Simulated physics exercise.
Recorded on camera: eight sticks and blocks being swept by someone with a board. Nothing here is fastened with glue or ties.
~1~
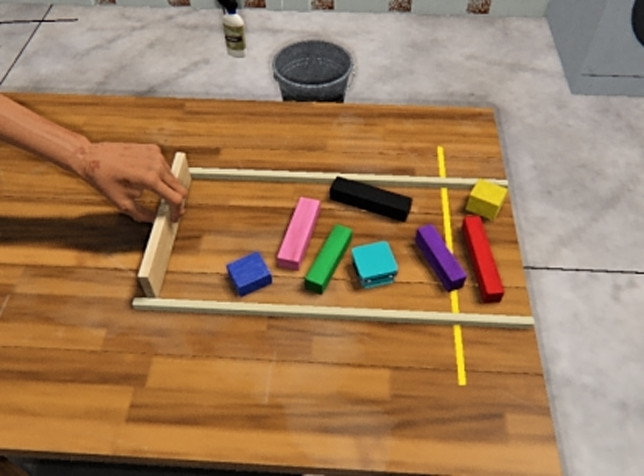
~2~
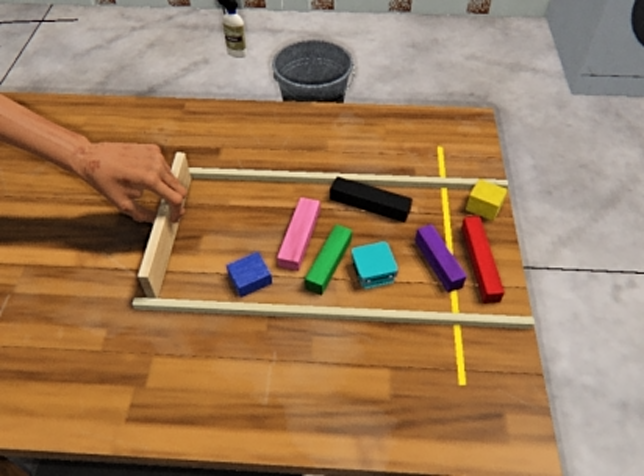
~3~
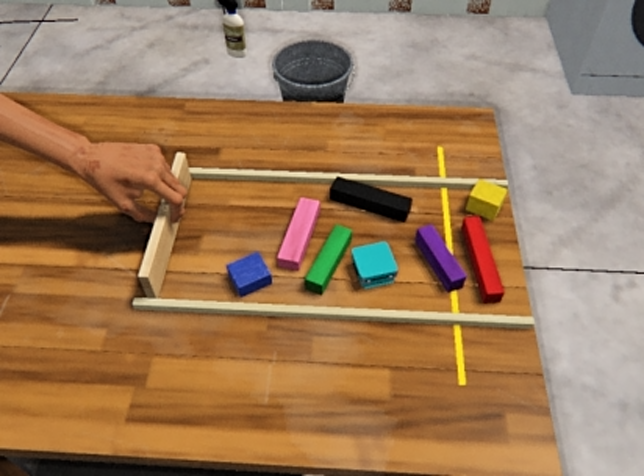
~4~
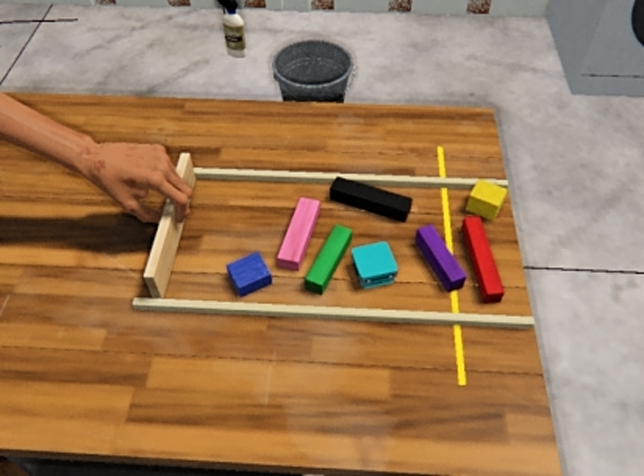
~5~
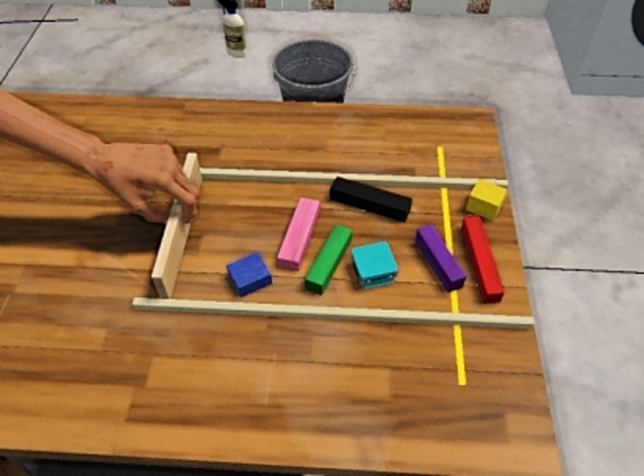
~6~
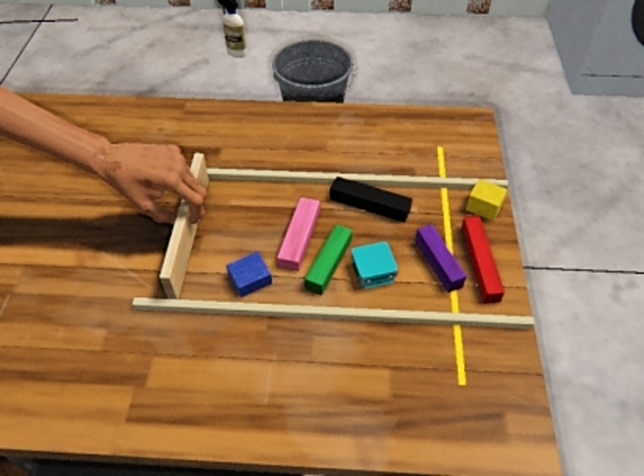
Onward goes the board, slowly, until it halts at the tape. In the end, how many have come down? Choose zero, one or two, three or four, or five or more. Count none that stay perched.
By the end, one or two have come down.
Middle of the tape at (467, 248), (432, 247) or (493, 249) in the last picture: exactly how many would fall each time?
Per try: 4; 2; 6.
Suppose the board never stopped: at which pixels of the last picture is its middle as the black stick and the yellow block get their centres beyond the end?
The black stick puts it at (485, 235), the yellow block at (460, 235).
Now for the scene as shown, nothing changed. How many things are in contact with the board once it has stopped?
The count is 3.
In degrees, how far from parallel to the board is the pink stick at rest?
About 0°.
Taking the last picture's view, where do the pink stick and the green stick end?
In the last picture they sit at about (460, 239) and about (493, 265).
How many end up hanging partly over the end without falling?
Overhang count: 3.
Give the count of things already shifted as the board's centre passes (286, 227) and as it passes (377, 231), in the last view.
First 3, after that 7.
Soon after, none off yet; yellow block at rest near (486, 200); red stick at rest near (482, 258); purple stick at rest near (440, 258).
In the end, the number that fall off is one or two; gone, purple stick and red stick.
